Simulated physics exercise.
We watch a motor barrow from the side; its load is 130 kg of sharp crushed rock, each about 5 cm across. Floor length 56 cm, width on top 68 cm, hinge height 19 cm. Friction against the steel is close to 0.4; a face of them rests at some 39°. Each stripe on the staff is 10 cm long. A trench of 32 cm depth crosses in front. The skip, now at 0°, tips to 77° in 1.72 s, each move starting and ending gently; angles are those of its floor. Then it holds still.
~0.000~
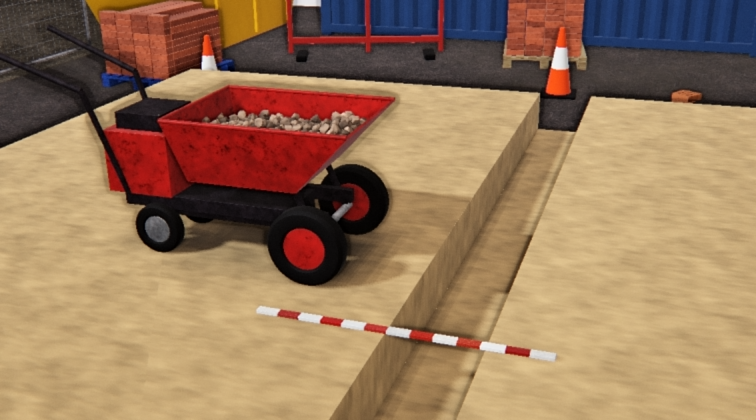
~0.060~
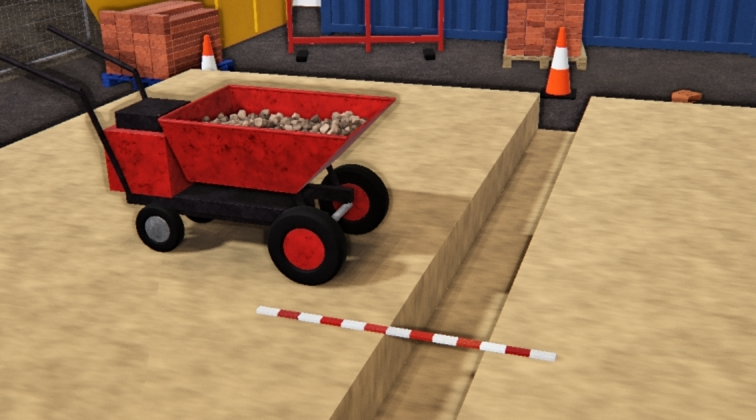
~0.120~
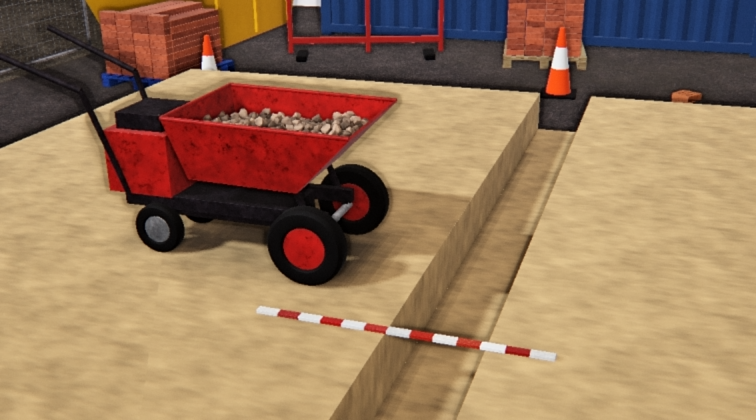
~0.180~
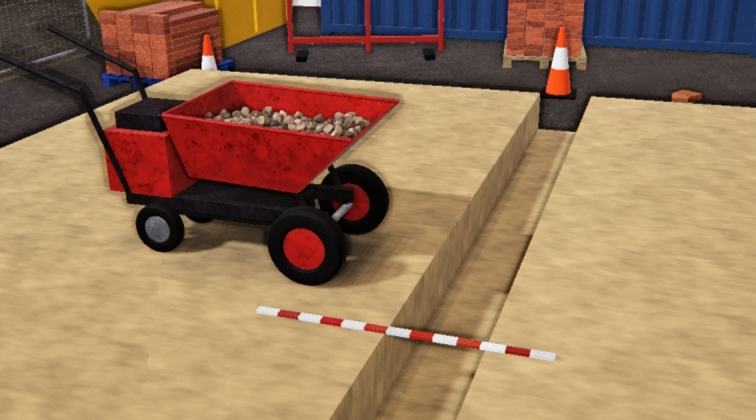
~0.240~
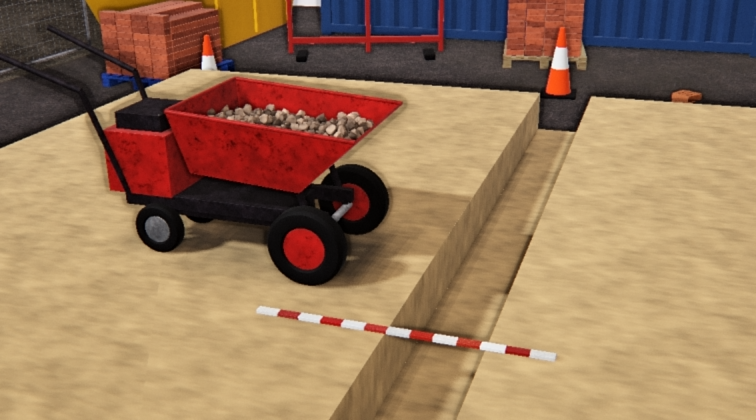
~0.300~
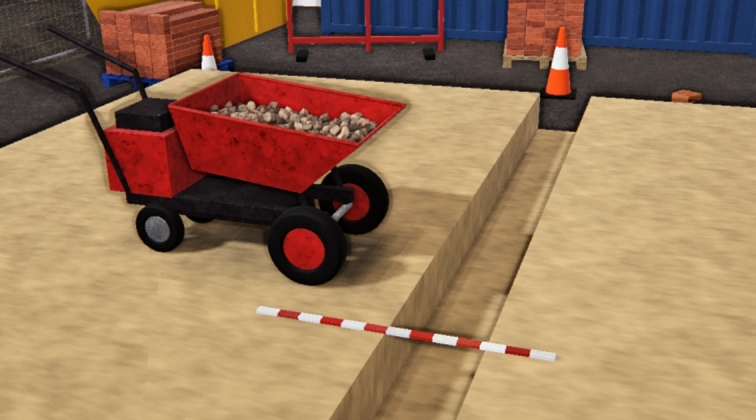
Red skip of a motor barrow loaded with stones tilting slightly forward to the right, beside a trench and a striped staff.
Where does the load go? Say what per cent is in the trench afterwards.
Some 99 per cent of it.
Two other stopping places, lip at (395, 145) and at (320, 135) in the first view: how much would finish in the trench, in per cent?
Near 45 per cent from the first place, 100 from the second.
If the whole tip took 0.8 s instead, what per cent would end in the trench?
It would be near 90 per cent.
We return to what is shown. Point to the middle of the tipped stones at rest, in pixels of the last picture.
Their middle is at about (476, 320).
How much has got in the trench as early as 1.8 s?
Some 60 per cent.
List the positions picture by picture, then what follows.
Lip at (346, 138), floor tilted 0°, highest stones at (332, 121), in the first frame.
Lip at (347, 139), floor tilted 0°, highest stones at (333, 121); the stones move at 0.1 m/s on average, in the second frame.
The skip is at 1°, its lip at (349, 139); the top of the load is at (303, 120); the stones move at 0.2 m/s on average, in the third frame.
The skip is at 2°, its lip at (351, 141); the top of the load is at (279, 117); the stones move at 0.2 m/s on average, in the fourth frame.
Lip at (355, 143), floor tilted 4°, highest stones at (255, 114); the stones move at 0.3 m/s on average, in the fifth frame.
The skip is at 6°, its lip at (359, 145); the top of the load is at (253, 111); the stones move at 0.3 m/s on average, in the sixth frame.
After 1.3 s the floor is at 65°; 100 % in the skip; the foremost stones are at (439, 230).
After 1.8 s the floor is at 77°; 41 % in the skip, 59 % in the trench; the foremost stones are at (508, 295).
After 2.2 s the floor is at 77°; 9 % in the skip, 90 % in the trench, 1 % past the trench; the foremost stones are at (522, 295).
After 4.1 s the floor is at 77°; 0 % in the skip, 99 % in the trench, 1 % past the trench; the foremost stones are at (525, 290).
